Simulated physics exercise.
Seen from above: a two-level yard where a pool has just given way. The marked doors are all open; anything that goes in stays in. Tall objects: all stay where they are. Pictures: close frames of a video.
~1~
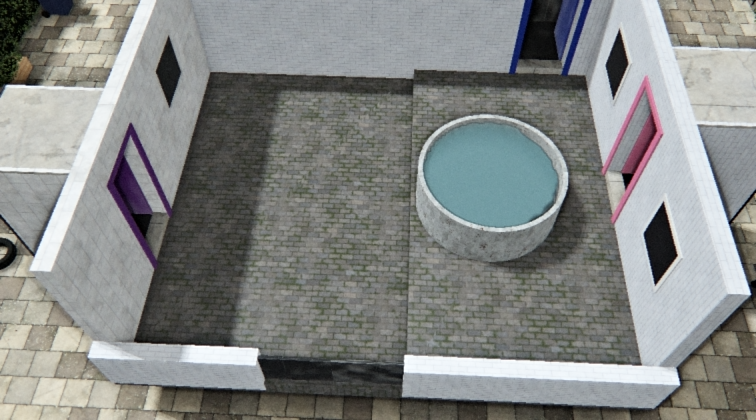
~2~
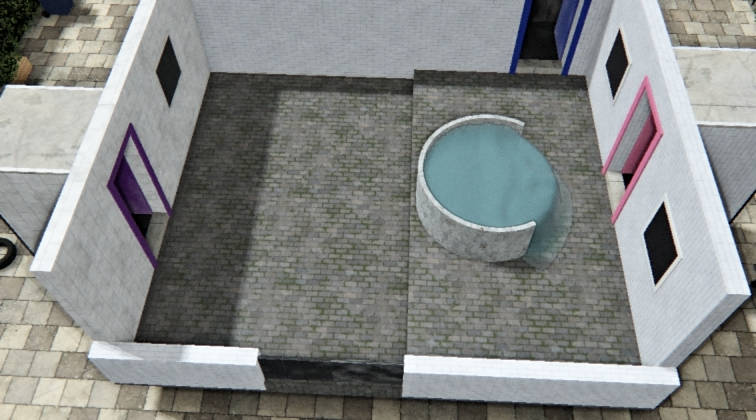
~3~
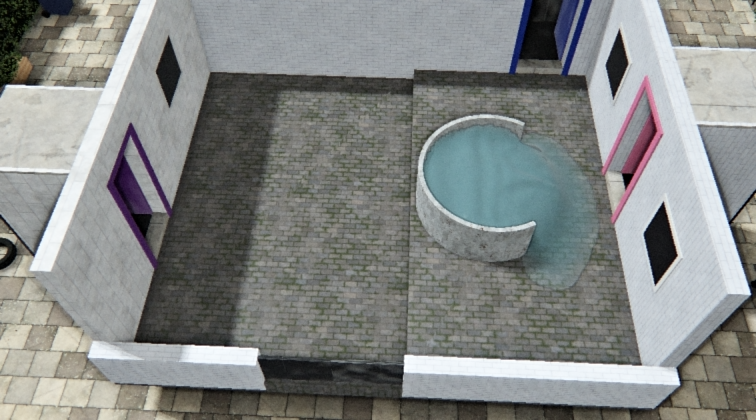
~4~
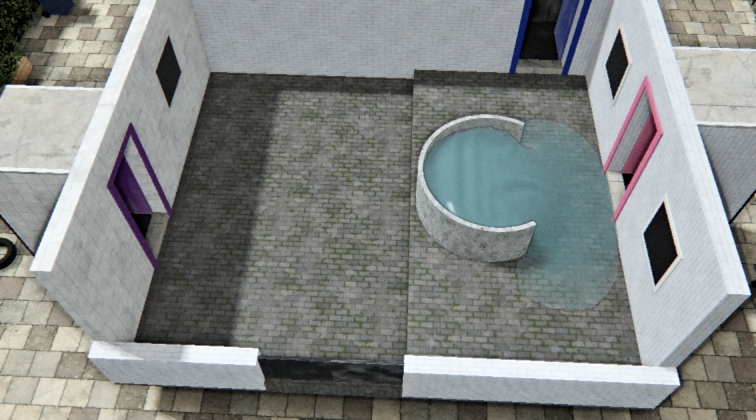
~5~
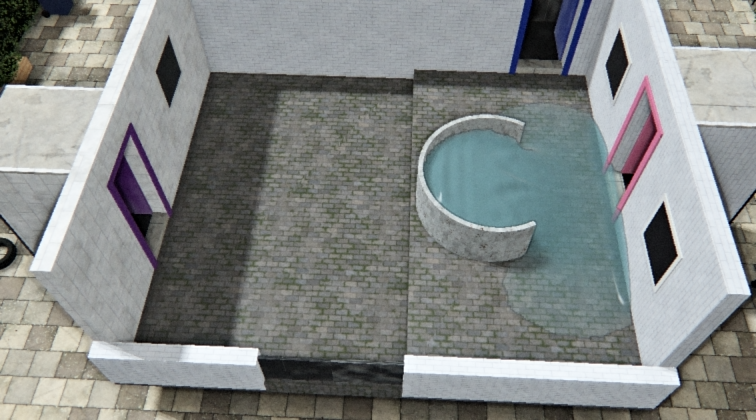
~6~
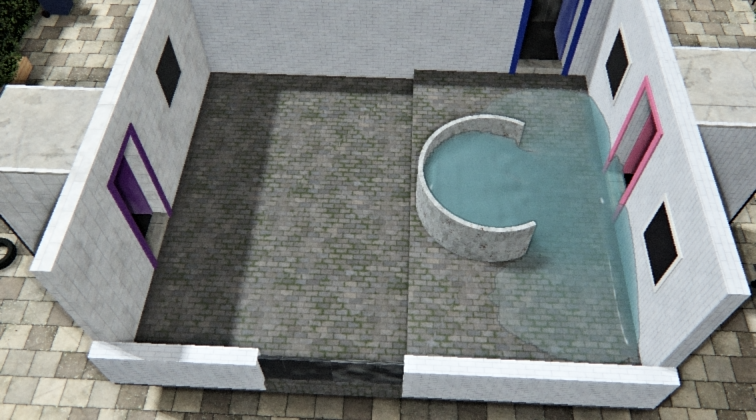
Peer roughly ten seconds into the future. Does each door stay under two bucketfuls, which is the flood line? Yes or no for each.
Purple door - yes, stays under; pink door - no, it floods; blue door - no, it floods.
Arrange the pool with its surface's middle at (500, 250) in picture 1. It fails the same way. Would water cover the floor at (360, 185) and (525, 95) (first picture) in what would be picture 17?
Note - point 1 still bare; point 2 drenched.
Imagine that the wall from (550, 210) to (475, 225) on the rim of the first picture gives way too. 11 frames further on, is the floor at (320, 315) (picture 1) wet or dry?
Spot status: Drenched.
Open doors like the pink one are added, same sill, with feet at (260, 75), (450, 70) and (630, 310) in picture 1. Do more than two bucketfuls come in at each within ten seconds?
One, ends up below; two, ends up below; three, ends up above.
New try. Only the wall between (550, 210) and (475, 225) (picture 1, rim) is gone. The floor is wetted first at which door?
Answer: The door marked pink.
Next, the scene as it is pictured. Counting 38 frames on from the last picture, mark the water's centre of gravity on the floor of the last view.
My guess is about (405, 206).
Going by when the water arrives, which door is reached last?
That would be the purple door.
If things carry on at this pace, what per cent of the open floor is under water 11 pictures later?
About 30 per cent.
A moment on, water covers 20 % of the floor; the purple door not reached, the pink door far over two buckets in, the blue door under two buckets in.
Next, water covers 30 % of the floor; the purple door not reached, the pink door far over two buckets in, the blue door over two buckets in.
Then, water covers 65 % of the floor; the purple door not reached, the pink door far over two buckets in, the blue door far over two buckets in.
Later, water covers 100 % of the floor; the purple door wet at the sill, nothing in, the pink door far over two buckets in, the blue door far over two buckets in.
In the end, water covers 100 % of the floor; the purple door wet at the sill, nothing in, the pink door far over two buckets in, the blue door far over two buckets in.
